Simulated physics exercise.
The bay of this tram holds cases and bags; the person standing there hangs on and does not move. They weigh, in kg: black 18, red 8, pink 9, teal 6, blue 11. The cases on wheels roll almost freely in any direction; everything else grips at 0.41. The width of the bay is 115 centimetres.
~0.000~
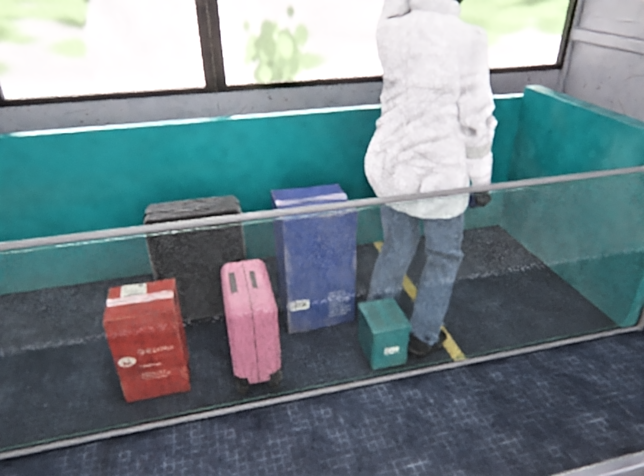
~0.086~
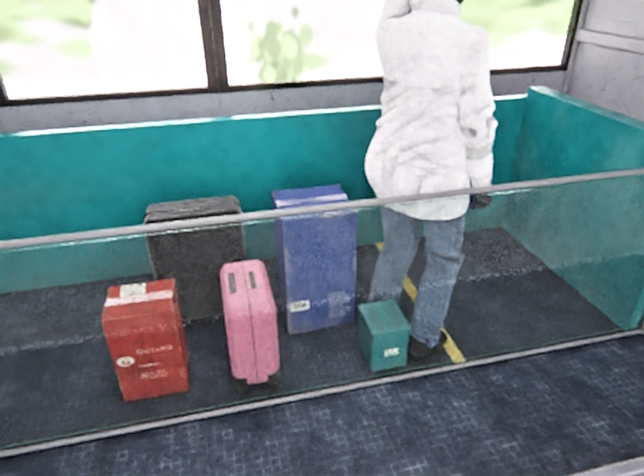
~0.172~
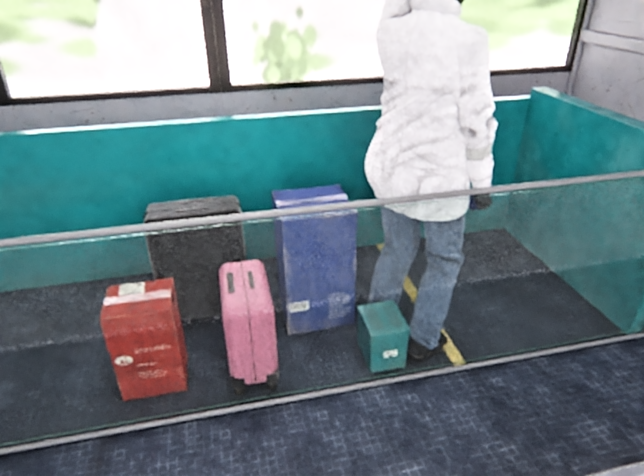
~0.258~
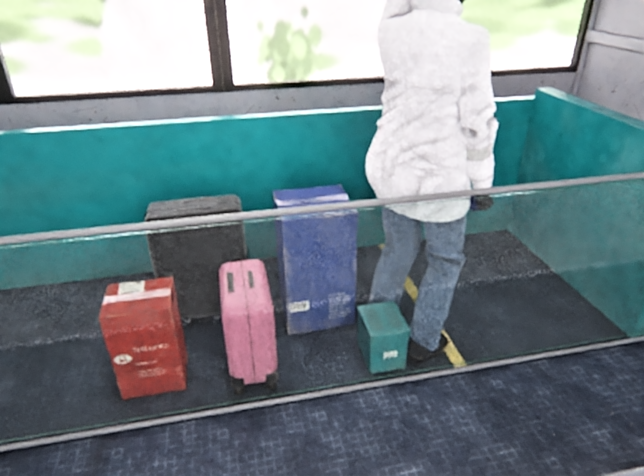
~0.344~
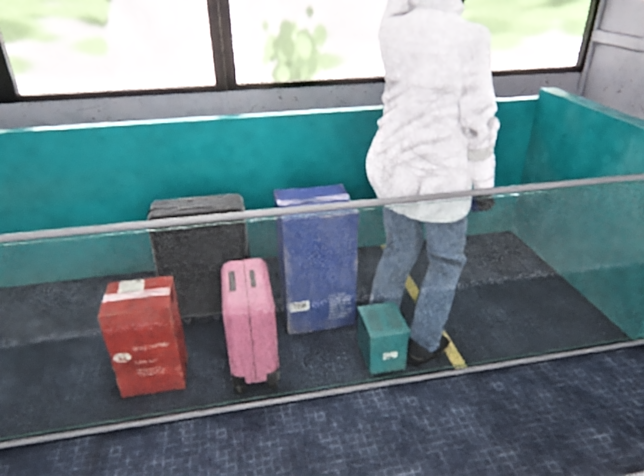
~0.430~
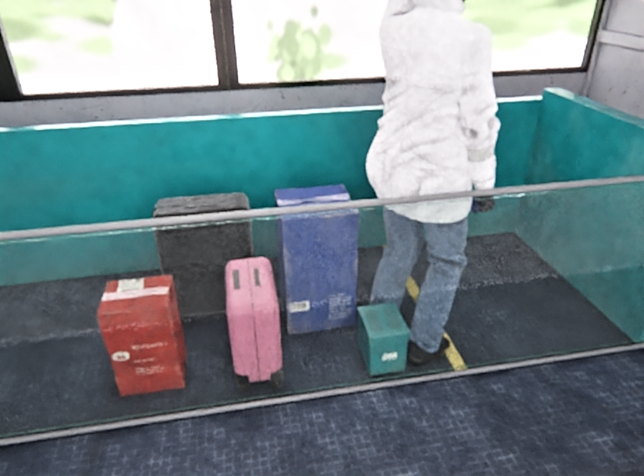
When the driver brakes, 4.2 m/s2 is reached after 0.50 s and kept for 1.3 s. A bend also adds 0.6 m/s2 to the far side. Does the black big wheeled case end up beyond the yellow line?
Yes.
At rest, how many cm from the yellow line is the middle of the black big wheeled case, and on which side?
The middle comes to rest some 65 cm past it.
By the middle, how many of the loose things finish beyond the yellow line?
That comes to 3.
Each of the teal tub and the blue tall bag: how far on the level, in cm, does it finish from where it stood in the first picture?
Lab note: Teal tub at 5, blue tall bag at 130.
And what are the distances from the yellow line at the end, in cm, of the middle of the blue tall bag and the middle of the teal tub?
The blue tall bag ends 70 cm past, and the teal tub ends 30 cm short.
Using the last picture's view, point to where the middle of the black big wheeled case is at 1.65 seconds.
It would be at about (477, 202) then.
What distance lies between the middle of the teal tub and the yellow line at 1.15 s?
Measured short of the mark: Approx. 25 cm.
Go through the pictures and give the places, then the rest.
The first frame shows black big wheeled case (201, 264), teal tub (383, 334), pink small wheeled case (251, 325).
The second frame shows black big wheeled case (201, 264), teal tub (383, 335), pink small wheeled case (250, 326).
The third frame shows black big wheeled case (201, 264), teal tub (382, 337), pink small wheeled case (249, 326).
The fourth frame shows black big wheeled case (202, 263), teal tub (382, 338), pink small wheeled case (249, 325).
The fifth frame shows black big wheeled case (204, 262), teal tub (382, 338), pink small wheeled case (250, 324).
The sixth frame shows black big wheeled case (209, 260), teal tub (382, 339), pink small wheeled case (254, 323).
After 0.75 s the black big wheeled case is 87 cm short of the yellow line, tilted 0°, near (254, 250) in the last picture's view; the teal tub 34 cm short of the yellow line, tilted 0°.
After 1.15 s the black big wheeled case is 45 cm short of the yellow line, tilted 0°, near (322, 218) in the last picture's view.
After 1.65 s the black big wheeled case is 52 cm past the yellow line, tilted 0°, near (477, 202) in the last picture's view.
Final state at 2.5 s, black big wheeled case crosses the yellow line; red pack stops short of the yellow line; pink small wheeled case crosses the yellow line; teal tub stops short of the yellow line; blue tall bag crosses the yellow line.
